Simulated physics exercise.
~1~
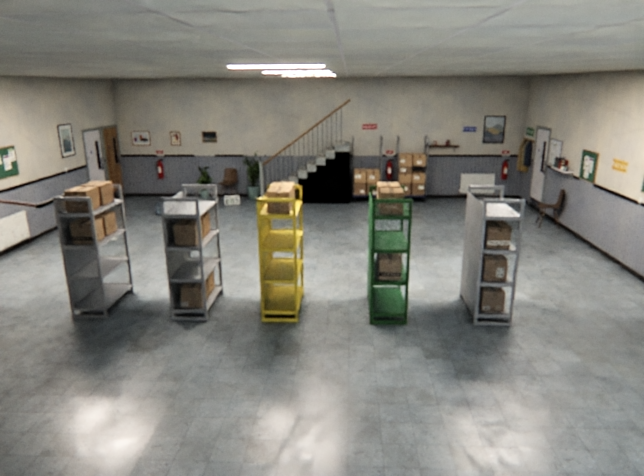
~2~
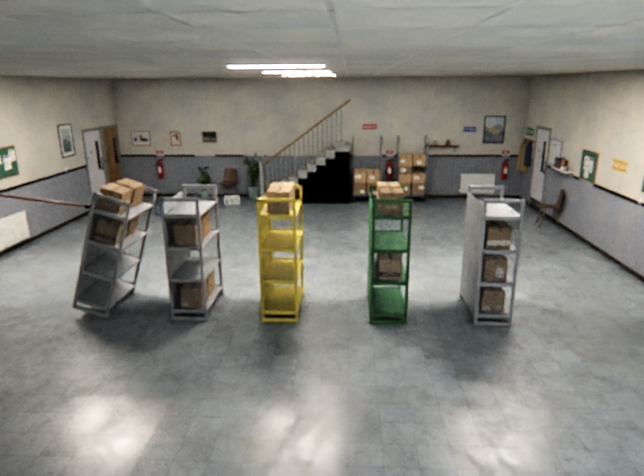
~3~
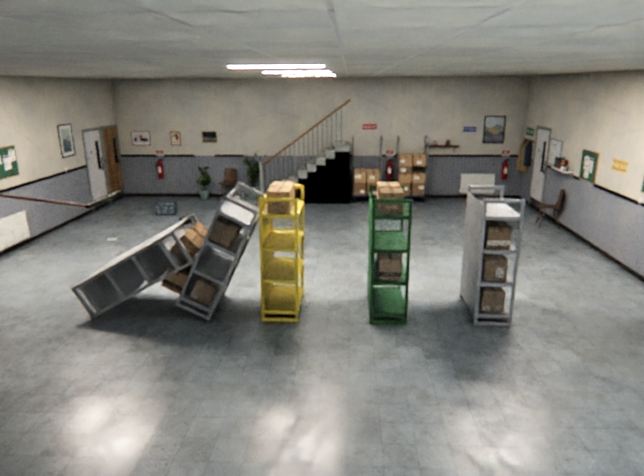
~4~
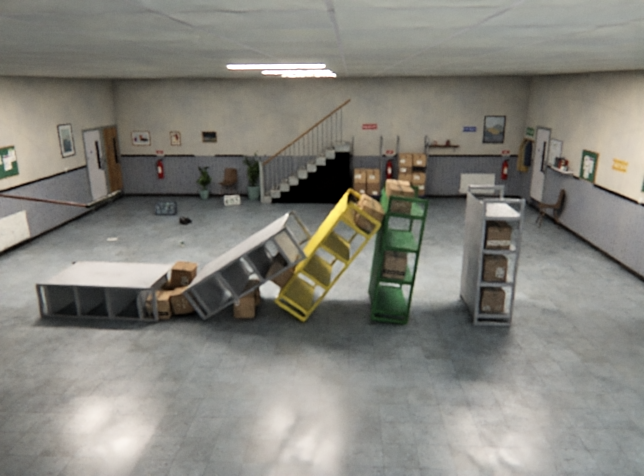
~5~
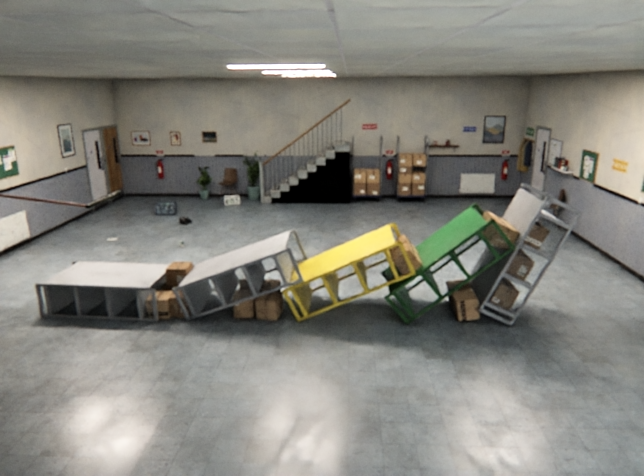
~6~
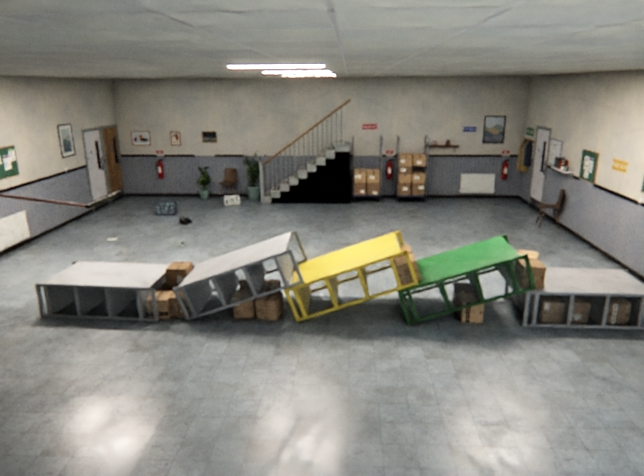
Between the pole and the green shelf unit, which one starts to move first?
The pole starts to move first, shifting right as the leftmost unit begins to tip. The green unit goes over only later, after the yellow unit has leaned toward it.
